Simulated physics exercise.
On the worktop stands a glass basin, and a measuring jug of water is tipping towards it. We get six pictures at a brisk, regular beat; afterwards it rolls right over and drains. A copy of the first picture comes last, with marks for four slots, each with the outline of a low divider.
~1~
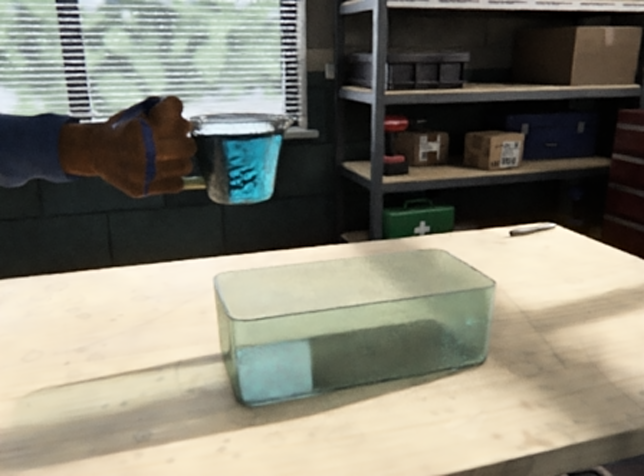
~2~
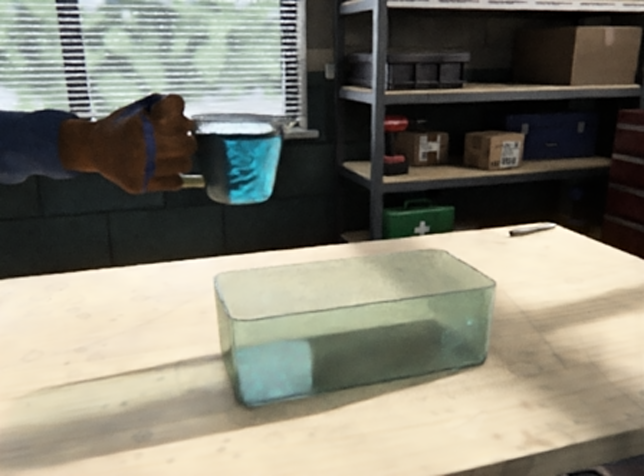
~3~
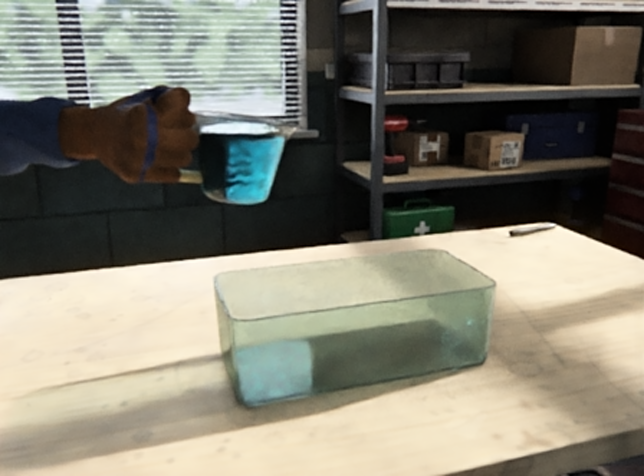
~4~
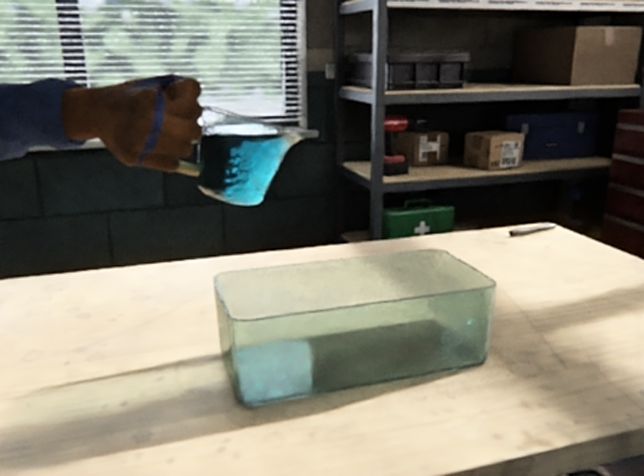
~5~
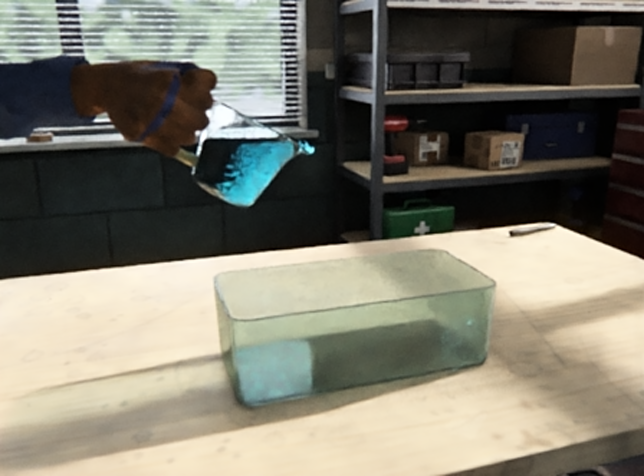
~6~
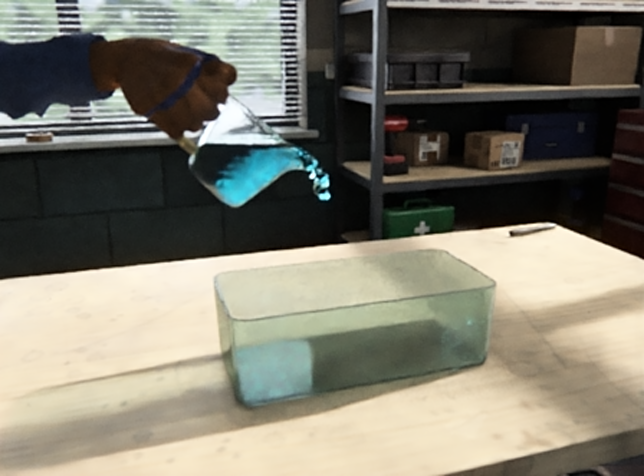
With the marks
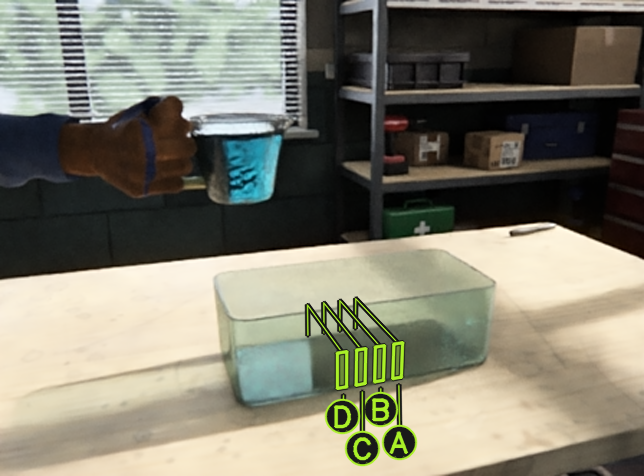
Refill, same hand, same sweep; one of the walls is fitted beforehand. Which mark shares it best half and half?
C is best.
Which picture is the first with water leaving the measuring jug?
Picture 5.
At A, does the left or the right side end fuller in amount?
More ends on the left.
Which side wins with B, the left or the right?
The left one.
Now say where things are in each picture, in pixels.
In the first frame, upright, lip at (296, 118); basin from (235, 404) to (485, 360); nothing has left yet.
In the second frame, tipped about 2°, lip at (297, 120); nothing has left yet.
In the third frame, tipped about 8°, lip at (300, 126); nothing has left yet.
In the fourth frame, tipped about 17°, lip at (304, 137); nothing has left yet.
In the fifth frame, tipped about 30°, lip at (306, 151); water is over the lip, down to (306, 151).
In the sixth frame, tipped about 44°, lip at (304, 168); water is over the lip, down to (323, 195).
In lime, A at (398, 385); B at (380, 388); C at (362, 391); D at (343, 395).
Choosing A, about 92 % ends left of the wall and 5 % right of it; 3 % is lost outside.
Choosing B, about 81 % ends left of the wall and 15 % right of it; 4 % is lost outside.
Choosing C, about 49 % ends left of the wall and 48 % right of it; 3 % is lost outside.
Choosing D, about 20 % ends left of the wall and 78 % right of it.
